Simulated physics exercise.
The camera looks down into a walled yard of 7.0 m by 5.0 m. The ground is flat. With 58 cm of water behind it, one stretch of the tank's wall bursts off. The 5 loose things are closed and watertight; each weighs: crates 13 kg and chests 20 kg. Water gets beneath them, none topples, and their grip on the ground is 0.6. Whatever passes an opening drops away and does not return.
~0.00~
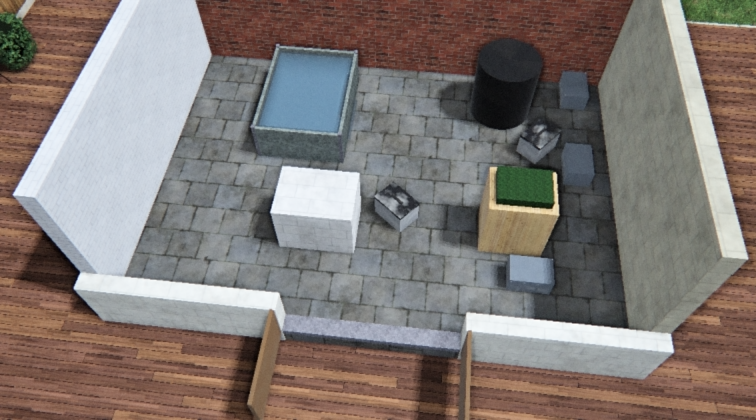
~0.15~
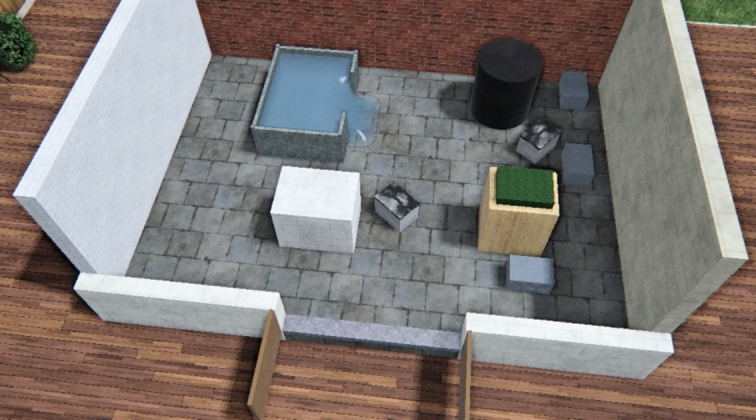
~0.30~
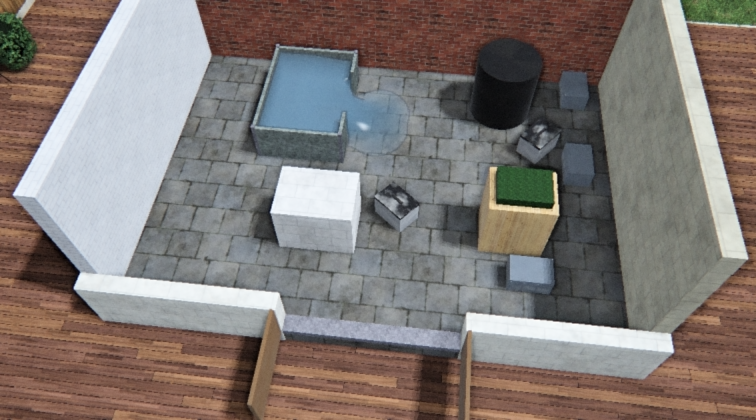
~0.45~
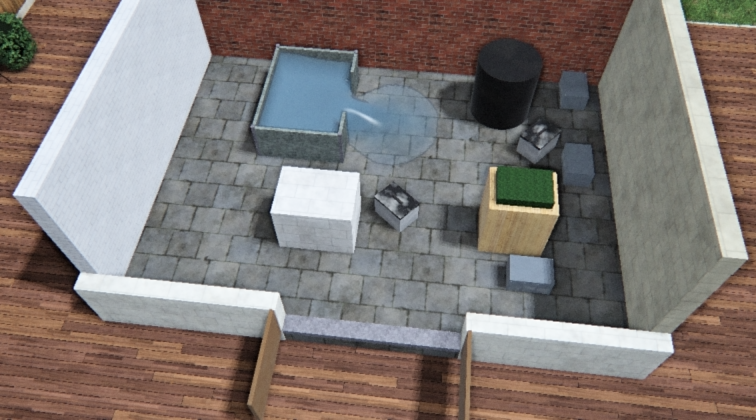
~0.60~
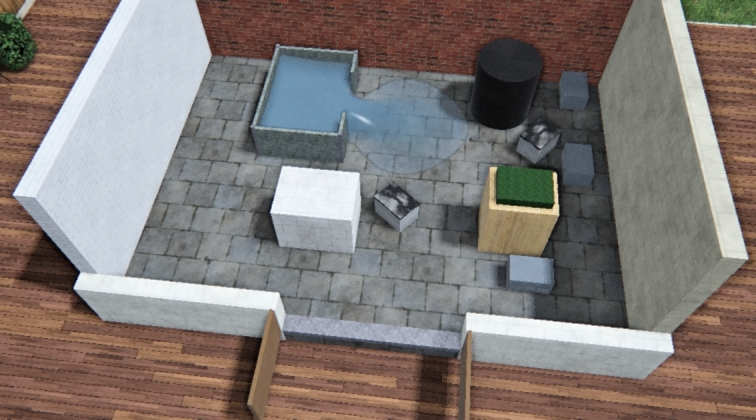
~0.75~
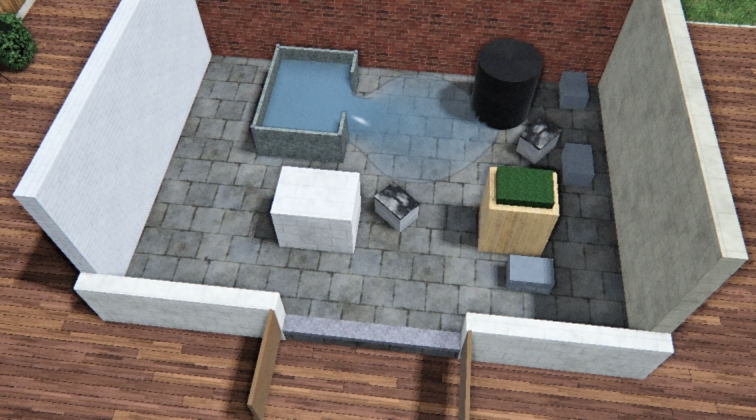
Water poured through a gap that broke open in the right side of a stone tank and spread in a widening, thin sheet across the grey paving, while the blocks and black barrel stayed put.
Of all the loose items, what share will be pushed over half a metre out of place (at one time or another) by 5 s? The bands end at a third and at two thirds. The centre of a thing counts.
Share: From one to two thirds.
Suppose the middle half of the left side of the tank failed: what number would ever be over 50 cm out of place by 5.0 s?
Then 0.
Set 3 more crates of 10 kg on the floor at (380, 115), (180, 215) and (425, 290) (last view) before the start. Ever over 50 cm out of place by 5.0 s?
In that order: More, less, under.
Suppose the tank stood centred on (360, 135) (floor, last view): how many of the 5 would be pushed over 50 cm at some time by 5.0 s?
In that case 2 of them.
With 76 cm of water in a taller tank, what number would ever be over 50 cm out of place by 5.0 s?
In that case 2 of them.
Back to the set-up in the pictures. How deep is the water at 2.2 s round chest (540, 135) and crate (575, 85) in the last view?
About 6 and 8 cm.
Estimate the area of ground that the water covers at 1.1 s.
About 8.5 m2.
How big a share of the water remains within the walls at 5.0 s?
About 98 per cent.
After 1.1 s 0 of 5 are over 50 cm from their spots; 0 afloat.
After 2.2 s 1 of 5 are over 50 cm from their spots; 1 afloat.
After 3.5 s 1 of 5 are over 50 cm from their spots; 3 afloat.
After 5.0 s 2 of 5 are over 50 cm from their spots, and 2 have been at some point; 3 afloat.
